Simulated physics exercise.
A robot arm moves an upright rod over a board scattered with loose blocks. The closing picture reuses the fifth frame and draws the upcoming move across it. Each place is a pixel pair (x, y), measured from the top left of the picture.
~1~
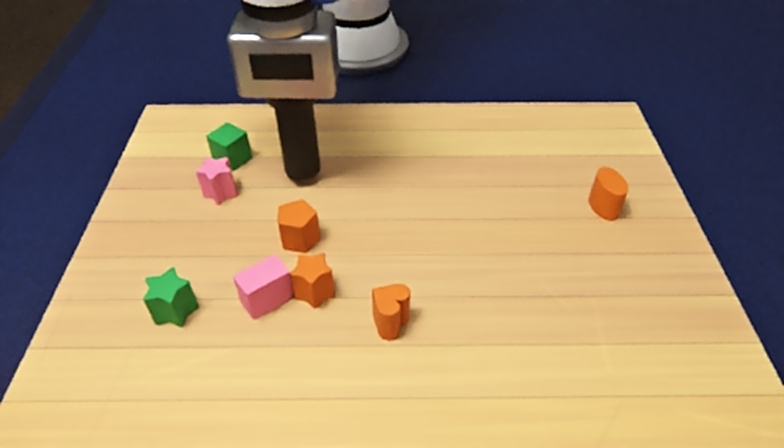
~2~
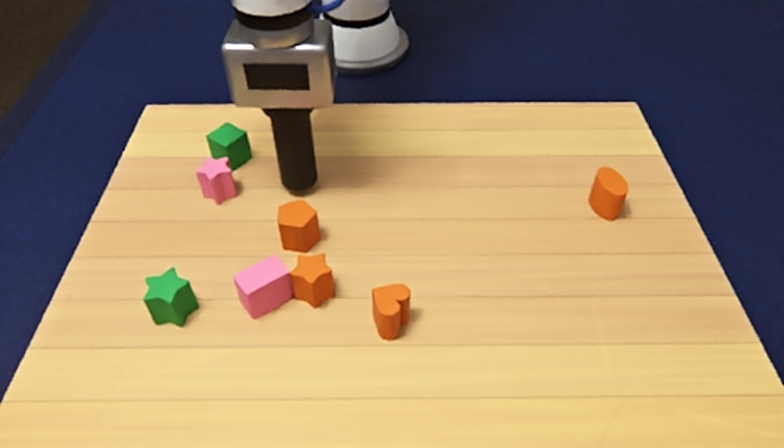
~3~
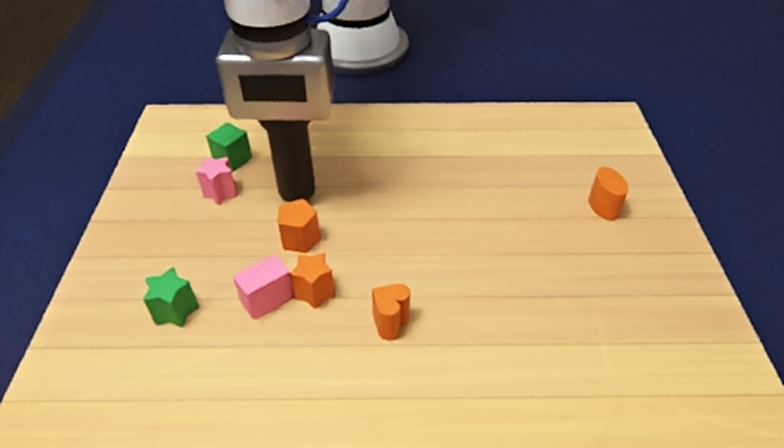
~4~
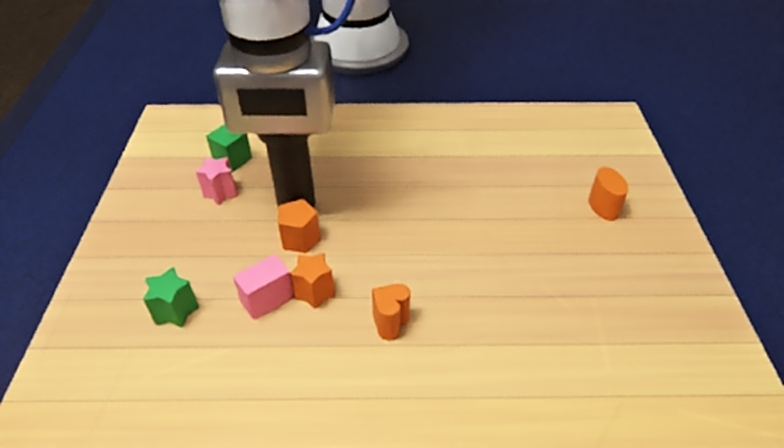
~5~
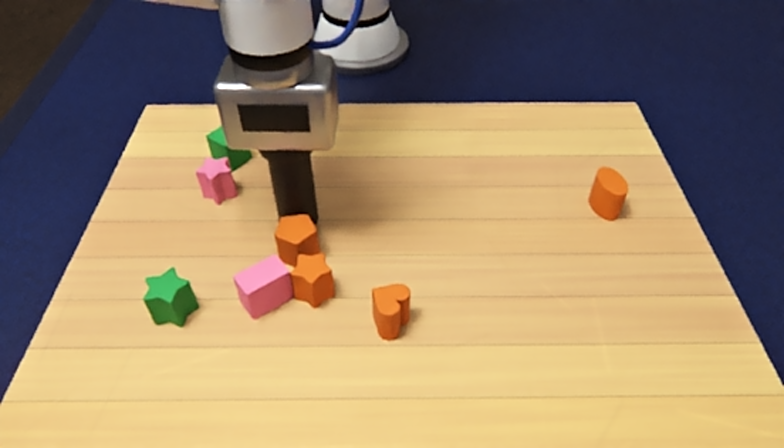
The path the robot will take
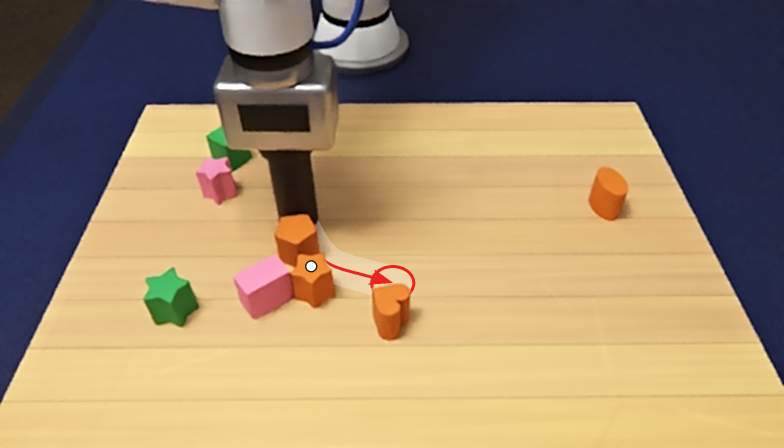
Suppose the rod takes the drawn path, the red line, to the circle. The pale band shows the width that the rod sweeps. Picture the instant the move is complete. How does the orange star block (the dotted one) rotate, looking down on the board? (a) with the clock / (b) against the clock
Choice b: Against the clock.
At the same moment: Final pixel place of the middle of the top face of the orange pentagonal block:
The middle of its top is at (299, 262).
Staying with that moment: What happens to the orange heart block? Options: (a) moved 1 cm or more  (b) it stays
My pick is b.
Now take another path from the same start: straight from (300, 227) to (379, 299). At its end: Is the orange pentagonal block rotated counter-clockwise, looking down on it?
No, it doesn't check out.
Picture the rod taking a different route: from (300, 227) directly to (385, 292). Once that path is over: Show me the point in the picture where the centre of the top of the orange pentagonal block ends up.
Its top middle will sit at (298, 247).
Path on the board, from (300, 227) via (317, 254) and (351, 272), ending at (393, 283); the dot is on the orange star block.
What follows on the original path. One third of the way, rod at (316, 247); pink rectangle at (258, 278); orange pentagonal block at (297, 257), turned 35° clockwise; orange star block at (315, 281), turned 20° anticlockwise.
Two thirds of the way, rod at (351, 264); pink rectangle at (257, 280), turned 15° clockwise; orange pentagonal block at (299, 262), turned 45° clockwise; orange star block at (316, 287), turned 25° anticlockwise.
At the end, rod at (393, 275); pink rectangle at (257, 280), turned 15° clockwise; orange pentagonal block at (299, 262), turned 45° clockwise; orange star block at (316, 287), turned 25° anticlockwise; orange heart block in place.
